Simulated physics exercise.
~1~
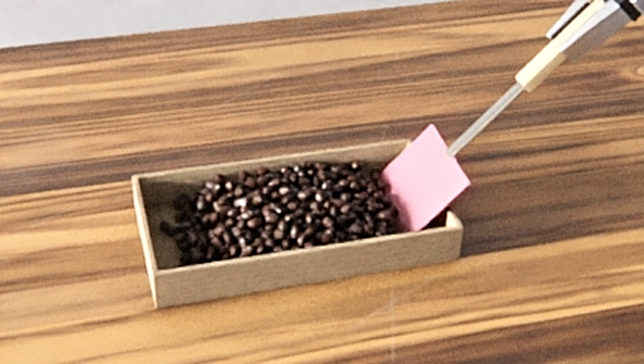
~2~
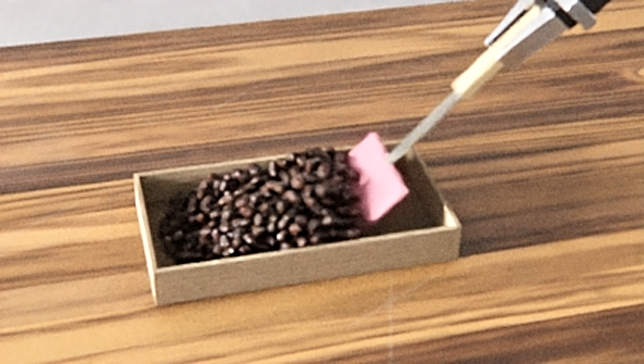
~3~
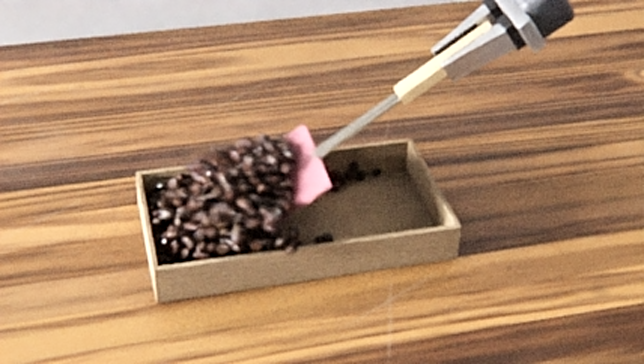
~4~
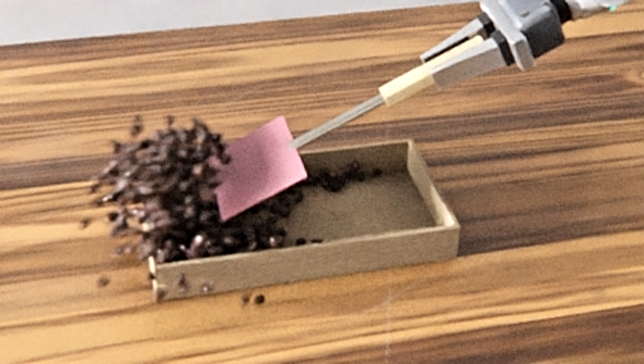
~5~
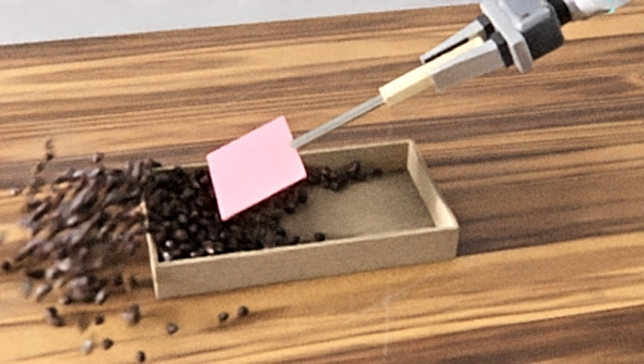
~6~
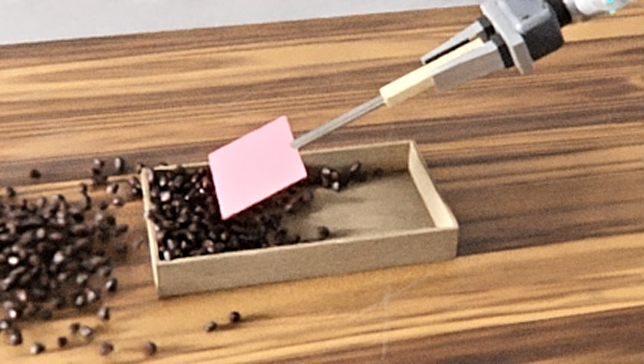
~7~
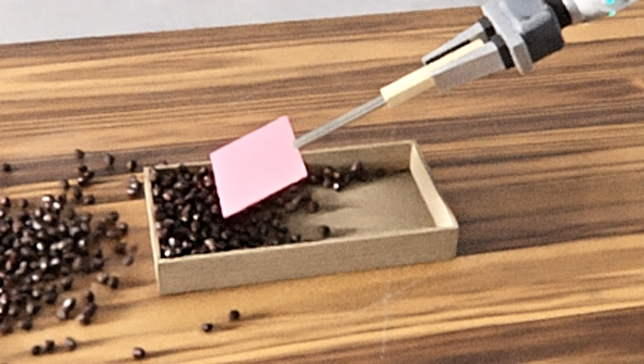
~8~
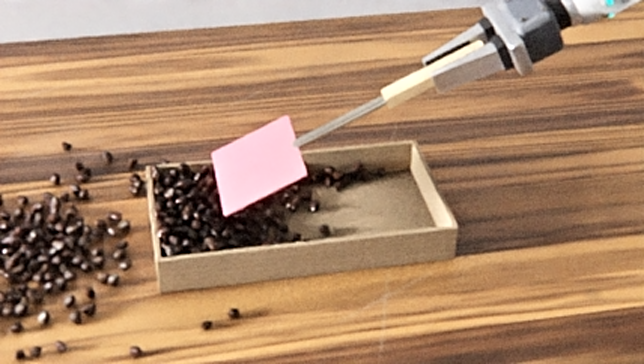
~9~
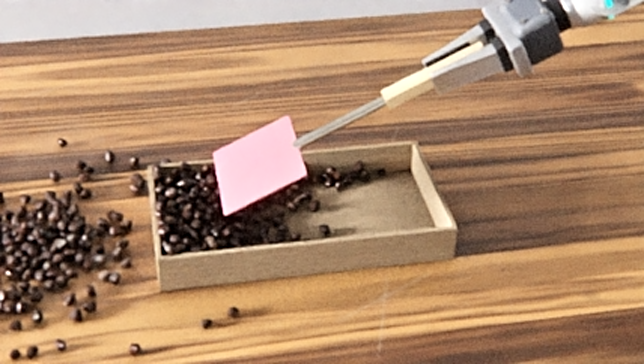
The clip shows a robotic arm sweeping a pink paddle leftward through dark beans in a shallow rectangular tray on a wooden table. The beans pile up and many fly over the left end, scattering across the table, while the rest stay in the tray beside the stilled paddle.
